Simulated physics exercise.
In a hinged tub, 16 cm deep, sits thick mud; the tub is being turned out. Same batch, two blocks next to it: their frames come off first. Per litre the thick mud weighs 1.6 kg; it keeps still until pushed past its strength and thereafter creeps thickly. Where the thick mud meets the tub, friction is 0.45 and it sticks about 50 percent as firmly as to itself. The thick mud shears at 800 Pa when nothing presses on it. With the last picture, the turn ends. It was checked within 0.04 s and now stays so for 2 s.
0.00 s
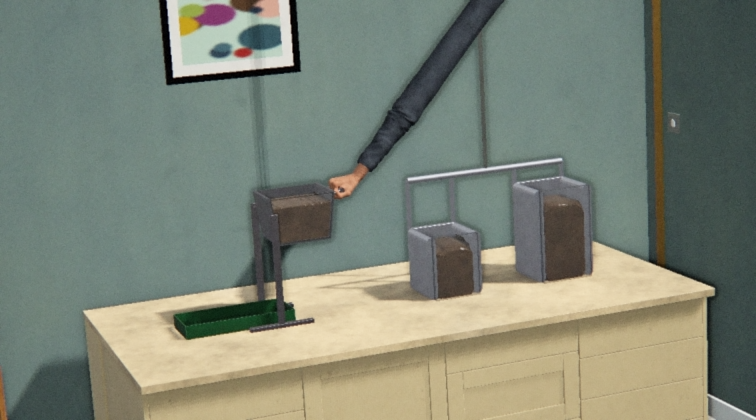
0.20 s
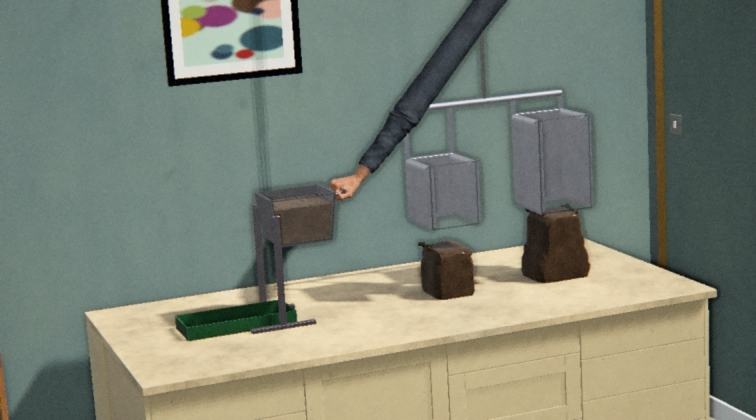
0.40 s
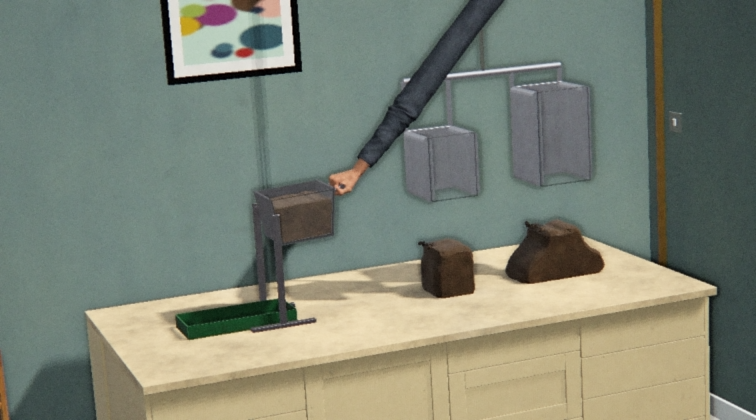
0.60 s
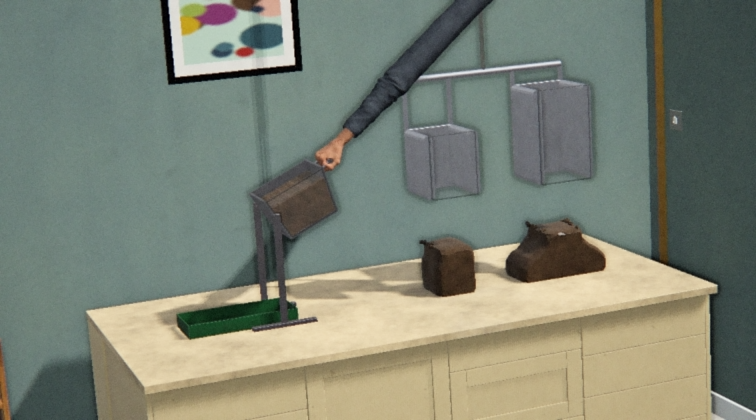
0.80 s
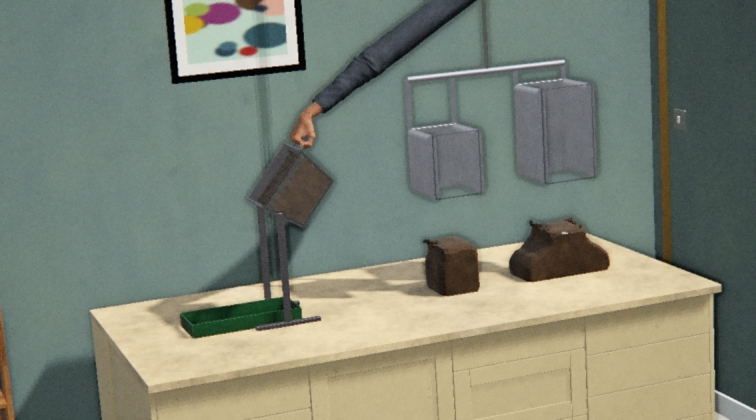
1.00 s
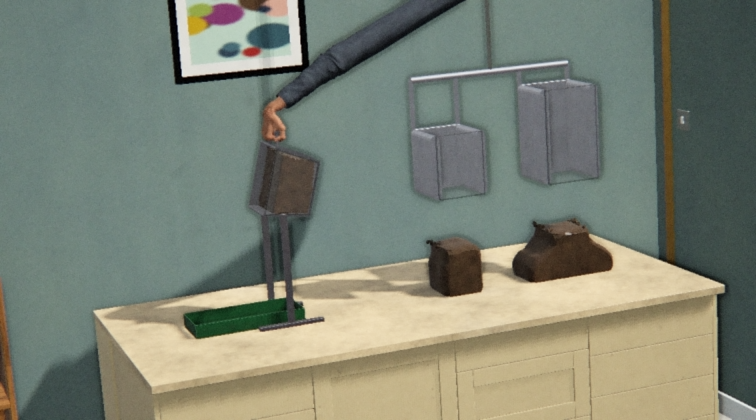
Clear molds lift off two brown mud blocks, the right one slumps, and a hand tilts a tub of mud.
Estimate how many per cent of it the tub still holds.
The tub still holds some 100 per cent.
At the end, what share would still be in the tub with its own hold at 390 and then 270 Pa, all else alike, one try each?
In that order: 55 %, 45 %.
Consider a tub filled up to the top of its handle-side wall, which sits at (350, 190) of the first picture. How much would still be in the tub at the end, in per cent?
Roughly 55 %.
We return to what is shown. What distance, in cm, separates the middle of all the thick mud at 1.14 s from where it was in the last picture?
It has gone close to 1 cm.
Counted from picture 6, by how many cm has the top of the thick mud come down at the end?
Roughly 2 cm.
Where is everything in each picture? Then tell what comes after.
In the first picture, handle-side rim at (332, 191), tilt 0 degrees; top of the thick mud at (320, 202); blocks stand 19 cm, 30 cm (left to right).
In the second picture, handle-side rim at (334, 193), tilt 0 degrees; top of the thick mud at (322, 204); blocks stand 19 cm, 26 cm (left to right).
In the third picture, handle-side rim at (332, 188), tilt 3 degrees; top of the thick mud at (328, 199); blocks stand 19 cm, 19 cm (left to right).
In the fourth picture, handle-side rim at (321, 168), tilt 24 degrees; top of the thick mud at (321, 179); blocks stand 18 cm, 19 cm (left to right).
In the fifth picture, handle-side rim at (299, 152), tilt 50 degrees; top of the thick mud at (305, 160); blocks stand 18 cm, 19 cm (left to right).
In the sixth picture, handle-side rim at (276, 150), tilt 75 degrees; top of the thick mud at (285, 156); blocks stand 18 cm, 19 cm (left to right).
After 1.14 s, the tub is at 75 degrees and holds 100 %.
After 1.31 s, the tub is at 75 degrees and holds 100 %.
After 1.48 s, the tub is at 75 degrees and holds 100 %.
After 1.65 s, the tub is at 75 degrees and holds 100 %.
After 3.00 s, at the end, the tub is at 75 degrees and holds 100 %.
